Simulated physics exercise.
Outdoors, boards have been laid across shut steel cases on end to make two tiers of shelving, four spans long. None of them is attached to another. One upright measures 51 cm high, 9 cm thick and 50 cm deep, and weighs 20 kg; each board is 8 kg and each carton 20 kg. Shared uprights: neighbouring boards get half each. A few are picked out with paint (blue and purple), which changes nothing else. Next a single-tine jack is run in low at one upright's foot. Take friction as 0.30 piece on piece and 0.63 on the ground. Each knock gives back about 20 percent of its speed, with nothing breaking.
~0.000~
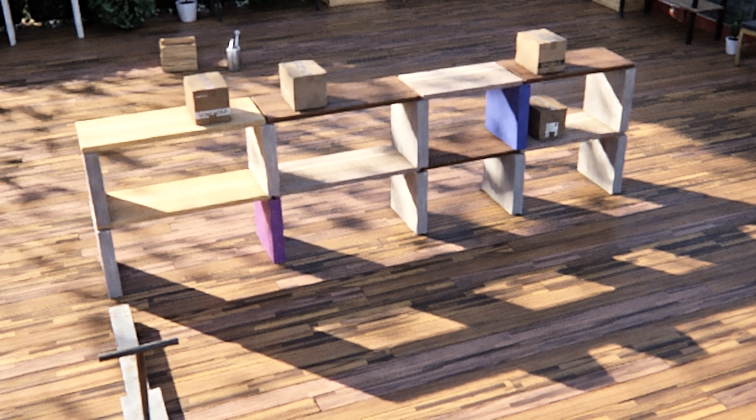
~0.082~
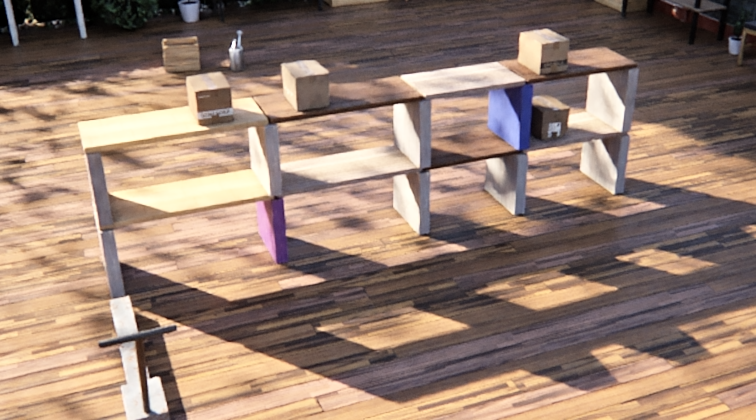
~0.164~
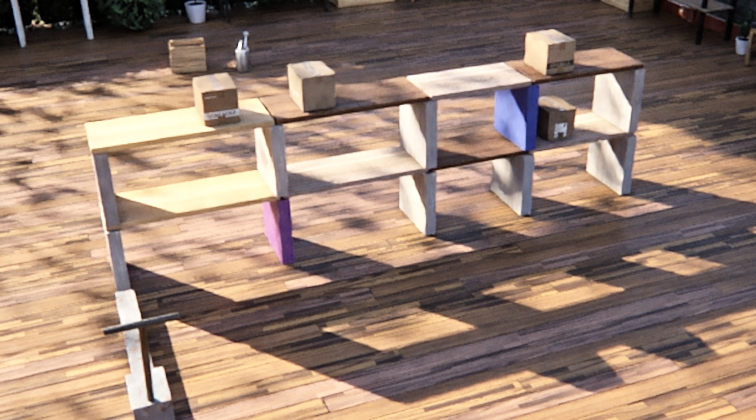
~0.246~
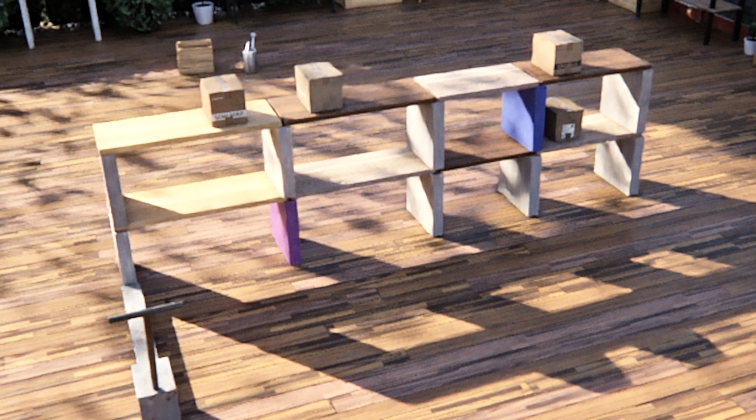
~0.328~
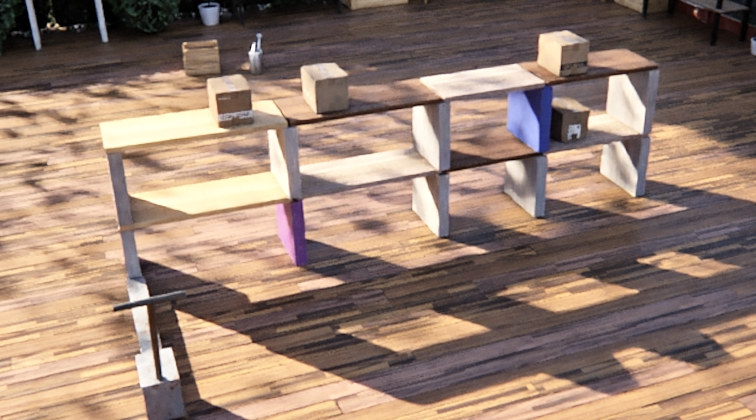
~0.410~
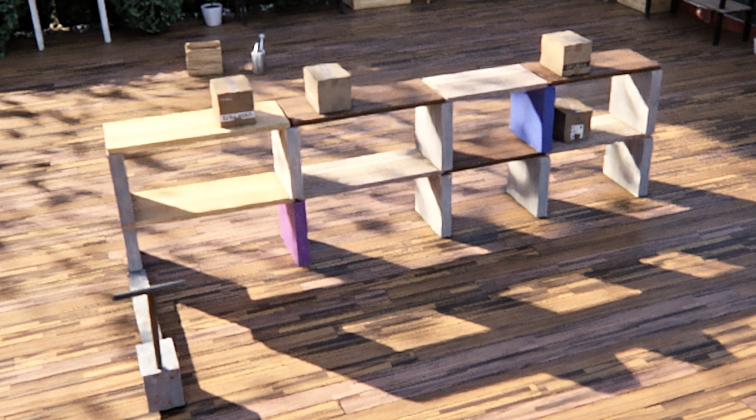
At first, a grey device with a crossbar sits just in front of the left end of a two-tier shelf on a sunlit wooden deck. It slides away from the viewer up to the leftmost lower support, then pushes in, nudging it slightly, while the boards and cartons barely appear to move.
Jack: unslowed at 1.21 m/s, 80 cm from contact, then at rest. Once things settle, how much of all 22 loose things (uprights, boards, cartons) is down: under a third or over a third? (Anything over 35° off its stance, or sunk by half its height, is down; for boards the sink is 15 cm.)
Fewer than one in three.
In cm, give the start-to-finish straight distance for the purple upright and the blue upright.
Well, the purple finishes about 0 cm from where it began, while the blue finishes about 0 cm from its start.
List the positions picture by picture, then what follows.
In the first picture (pixels give the middle of a visible side; the camera pans a little), jack tip (111, 319) 30 cm short; blue upright (502, 108); purple upright (262, 218); none has stirred.
The second picture shows jack tip (112, 311) 20 cm short; blue upright (504, 108).
The third picture shows jack tip (117, 303) 10 cm short; blue upright (511, 109).
The fourth picture shows jack tip (123, 296) 5 mm short; purple upright (278, 220).
The fifth picture shows jack tip (128, 289) 9 cm in; purple upright (284, 220); one has shifted.
The sixth picture shows jack tip (129, 282) 19 cm in; purple upright (287, 221); blue upright (527, 110); movement in 3 of them.
After 0.48 s, none of the 22 pieces down, 4 disturbed.
After 0.62 s, none of the 22 pieces down, 5 disturbed.
In the end (1.9 s), none of the 22 pieces down, 5 disturbed; purple upright unmoved; blue upright unmoved. That is 0 per cent. From the last view, middles, purple upright near (292, 219), blue upright near (532, 109).
